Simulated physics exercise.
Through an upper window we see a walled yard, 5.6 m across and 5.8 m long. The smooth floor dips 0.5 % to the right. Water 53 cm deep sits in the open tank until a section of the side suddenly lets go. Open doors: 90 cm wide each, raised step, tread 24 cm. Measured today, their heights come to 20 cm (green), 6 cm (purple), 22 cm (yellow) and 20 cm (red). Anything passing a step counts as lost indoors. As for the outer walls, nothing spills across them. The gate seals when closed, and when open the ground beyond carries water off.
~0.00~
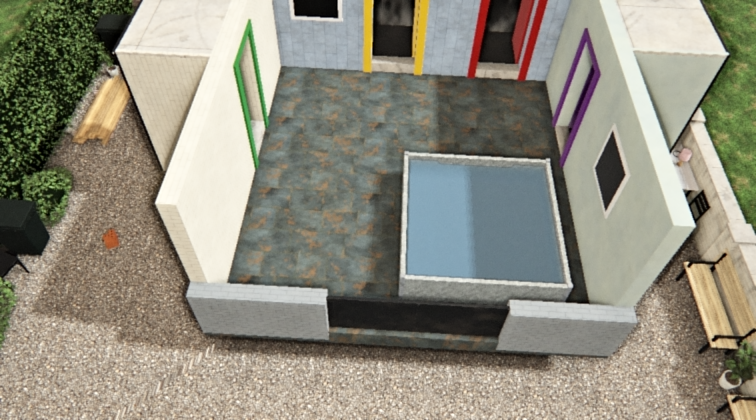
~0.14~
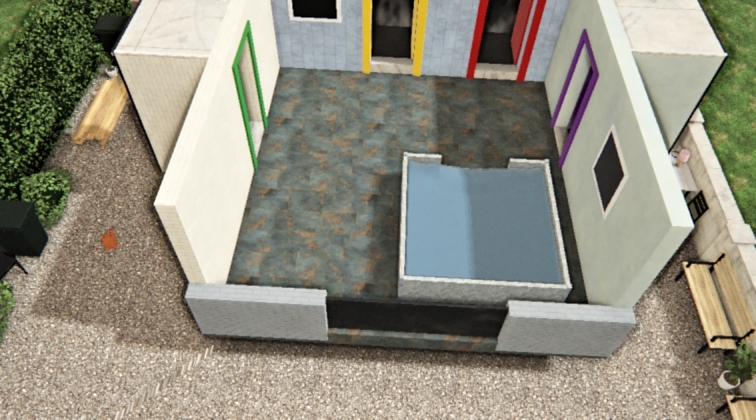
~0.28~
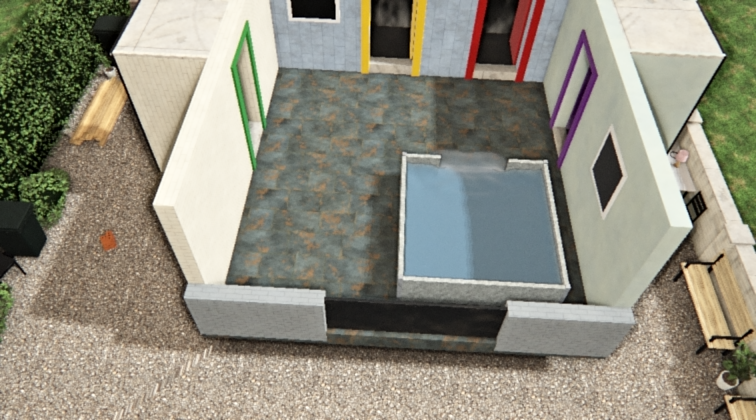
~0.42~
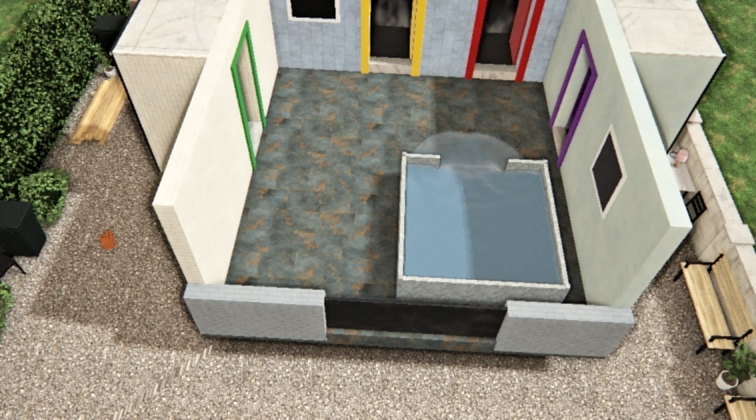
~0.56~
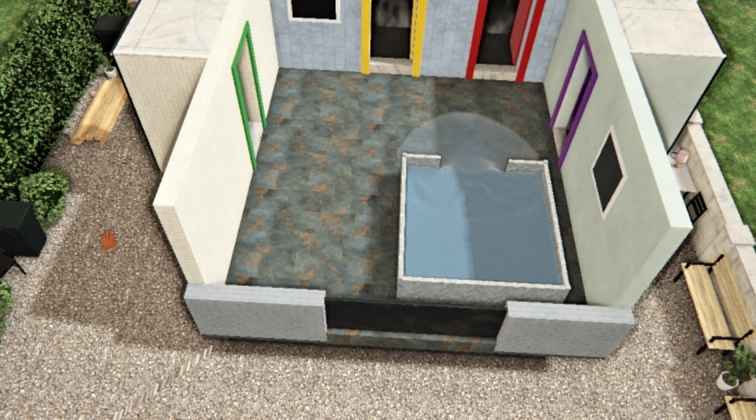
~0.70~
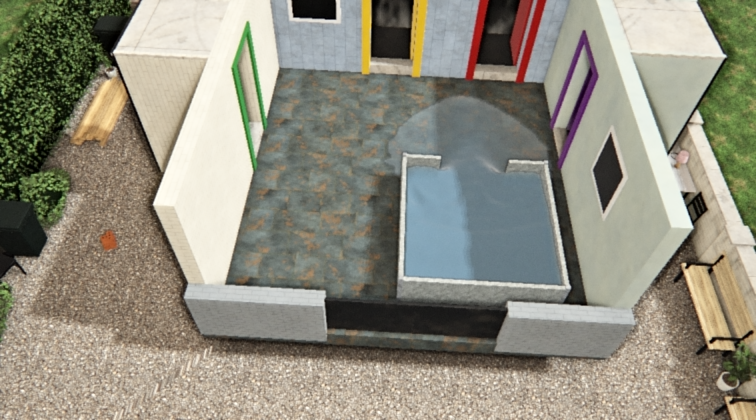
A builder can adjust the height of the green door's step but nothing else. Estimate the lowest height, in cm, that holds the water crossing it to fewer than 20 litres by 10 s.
My estimate is 6 cm.
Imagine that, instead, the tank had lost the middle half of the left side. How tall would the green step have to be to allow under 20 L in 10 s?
Close to 12.0 cm at the least.
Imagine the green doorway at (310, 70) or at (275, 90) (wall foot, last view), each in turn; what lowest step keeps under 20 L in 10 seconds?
Around 13.5 and 15 cm respectively.
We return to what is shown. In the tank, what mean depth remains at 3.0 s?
The mean depth is about 29 cm.
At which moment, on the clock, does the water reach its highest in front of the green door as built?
At about 6.0 s.
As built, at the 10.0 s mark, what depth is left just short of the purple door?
The depth there is around 7.0 cm.
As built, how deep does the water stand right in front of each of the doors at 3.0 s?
In cm - green: 0, purple: 7, yellow: 18, red: 27.
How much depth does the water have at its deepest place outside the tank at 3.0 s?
Max depth: Near 30 cm.
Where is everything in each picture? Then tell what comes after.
The first frame shows still water, 53 cm deep, in the open tank at (480, 217); the green door at (253, 104) is dry.
In the second frame, the gap is on the far side, the front 0.3 m out at a hidden place; the back of the open tank holds 53 cm.
In the third frame, water pours out on the far side and has run 0.7 m, to (440, 153); about 9 cm deep outside, 53 cm at the back.
In the fourth frame, water pours out on the far side and has run 1.2 m, to (445, 135); about 7 cm deep outside, 53 cm at the back.
In the fifth frame, water pours out on the far side and has run 1.8 m, to (454, 115); about 5 cm deep outside, 53 cm at the back.
In the sixth frame, the gap is on the far side, the front 2.3 m out at (462, 98); the back of the open tank holds 53 cm; the green door at (251, 106), 3.9 m from the gap, is still 2.7 m from the nearest water.
After 1.4 s water covers 30 % of the floor, deepest (30 cm) near (464, 174); it has not reached the green door.
After 3.0 s water covers 45 % of the floor, deepest (30 cm) near (467, 79); it has not reached the green door.
After 10.0 s water covers 95 % of the floor, deepest (18 cm) near (520, 330); 7 cm at the green door, 0 litres in over its 20 cm step.
At the green door as built, the water arrived by 3.6 s and peaked near 10 cm at 6.2 s.
With a step of 5 cm, 29 litres would have come in within the 10 s; with 6.5 cm, 15 litres. So under 20 litres takes about 6 cm.
